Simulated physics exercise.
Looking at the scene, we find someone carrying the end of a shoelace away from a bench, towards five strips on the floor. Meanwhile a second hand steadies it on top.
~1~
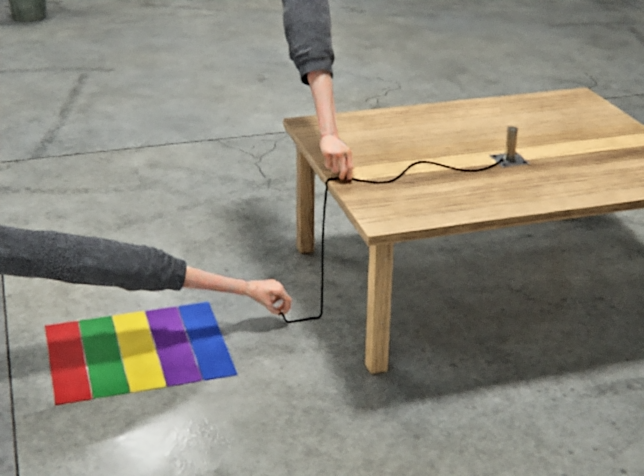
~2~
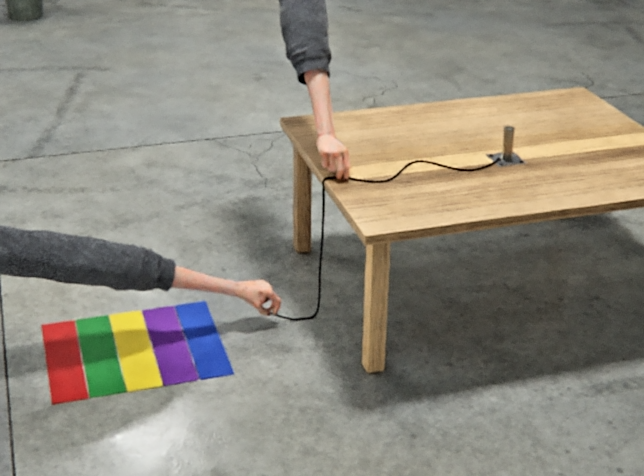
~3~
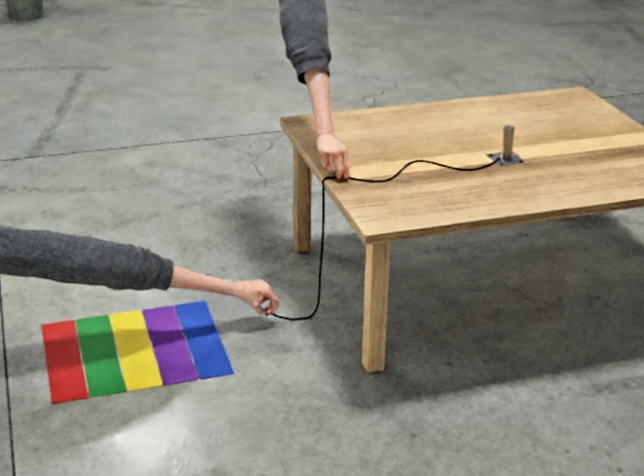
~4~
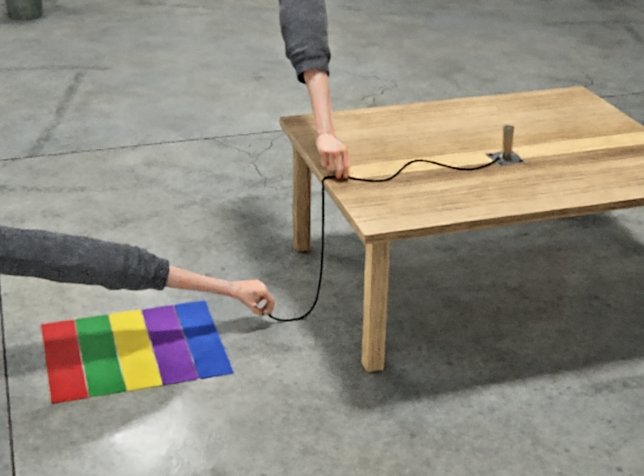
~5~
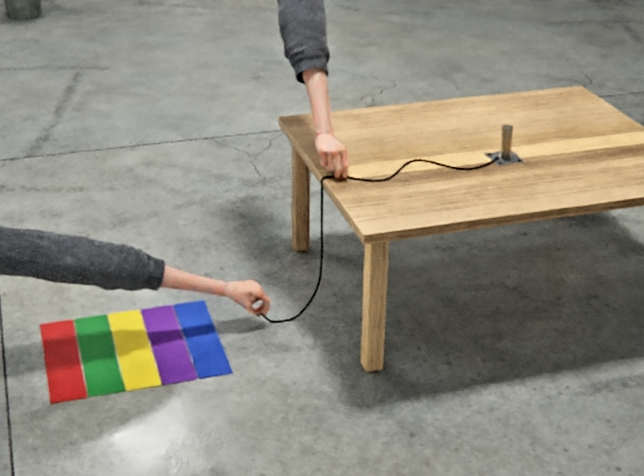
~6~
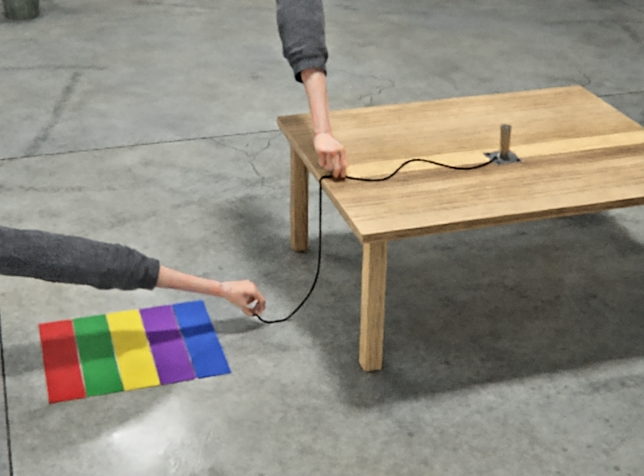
A hand drawing the end of a dark cord slowly left near five coloured floor strips, another hand holding it at a wooden table's edge.
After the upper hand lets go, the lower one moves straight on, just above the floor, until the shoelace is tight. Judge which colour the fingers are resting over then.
The yellow strip.
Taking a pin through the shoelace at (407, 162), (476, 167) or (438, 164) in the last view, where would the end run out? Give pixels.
First near (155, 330), then near (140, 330), then near (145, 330).
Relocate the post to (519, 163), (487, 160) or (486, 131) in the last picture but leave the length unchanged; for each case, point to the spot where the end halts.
One per try, in order: (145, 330), (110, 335), (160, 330).
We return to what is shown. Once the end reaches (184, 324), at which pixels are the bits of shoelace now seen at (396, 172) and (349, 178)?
The first at (368, 172), the second at (320, 188).
A little later, end near (184, 324); over blue.
Next, end near (151, 330); over purple.
When it is tight, end near (132, 333); over yellow. It gets as far as the yellow strip.
